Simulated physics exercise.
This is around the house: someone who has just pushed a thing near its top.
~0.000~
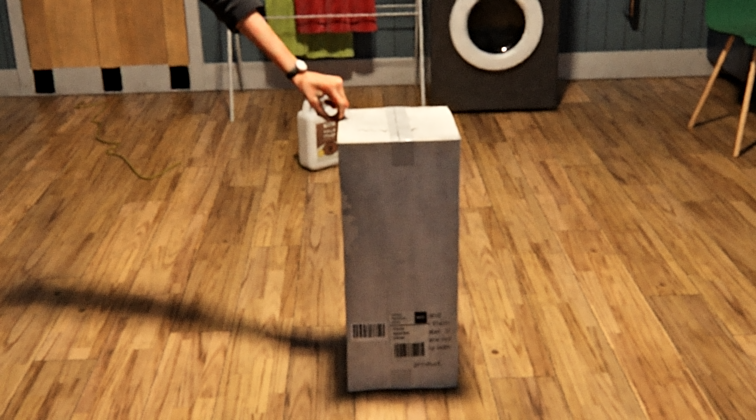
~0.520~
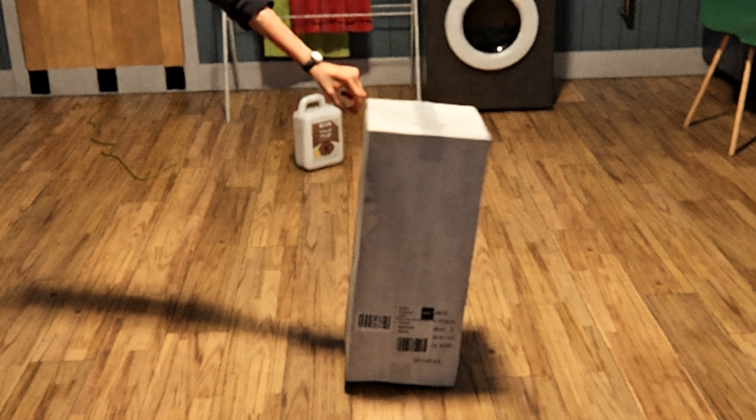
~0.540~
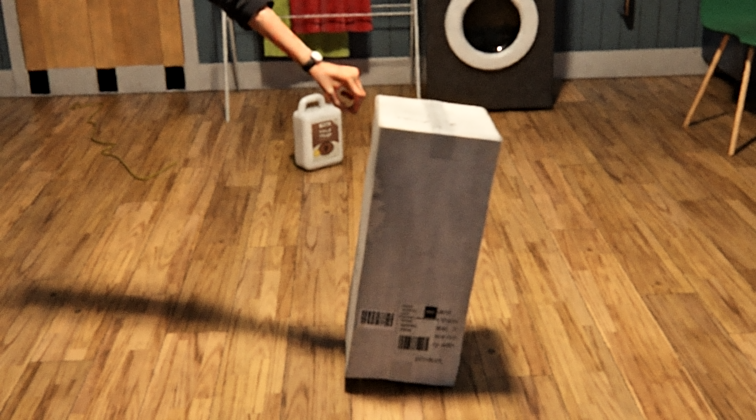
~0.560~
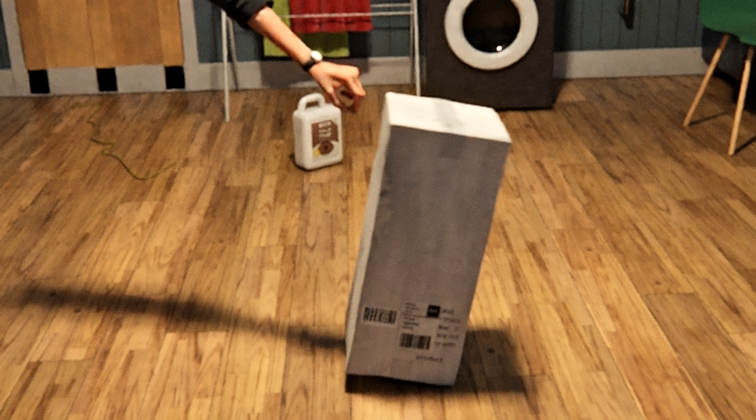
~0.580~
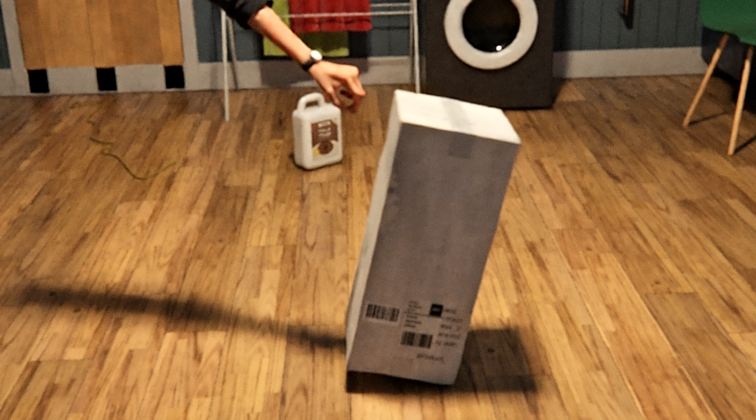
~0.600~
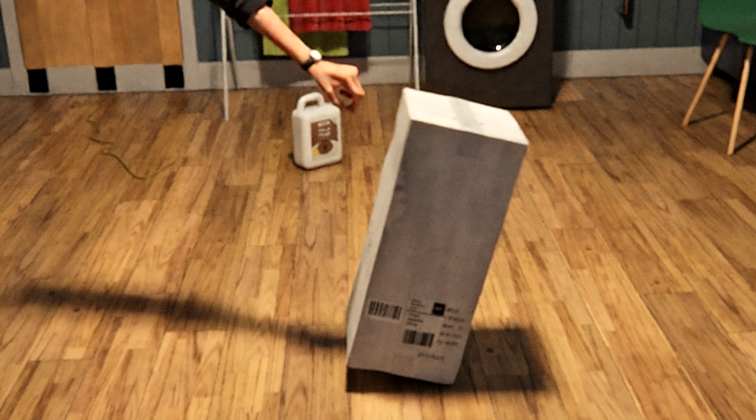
A tall white parcel stood upright on the wooden floor until a hand pushed it near its top, and it leaned steadily further to the right while the hand stayed behind, no longer touching it.
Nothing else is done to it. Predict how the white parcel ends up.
It tilts too far.
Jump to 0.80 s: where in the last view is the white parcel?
Its middle will be near (470, 235).
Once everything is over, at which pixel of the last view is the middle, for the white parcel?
(582, 307).
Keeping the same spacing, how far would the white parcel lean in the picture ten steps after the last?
The tilt from upright would be 30°.
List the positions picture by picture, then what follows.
The first picture shows white parcel (398, 248) upright.
The second picture shows white parcel (410, 243) 7° off upright.
The third picture shows white parcel (415, 241) 9° off upright.
The fourth picture shows white parcel (420, 239) 11° off upright.
The fifth picture shows white parcel (425, 238) 13° off upright.
The sixth picture shows white parcel (429, 237) 15° off upright.
By 0.80 s, white parcel 32° off upright near (470, 236).
By 1.00 s, white parcel 55° off upright near (524, 252).
By 1.10 s, white parcel 76° off upright near (559, 281).
When it is over (1.7 s), the white parcel goes down on its side, near (582, 307).
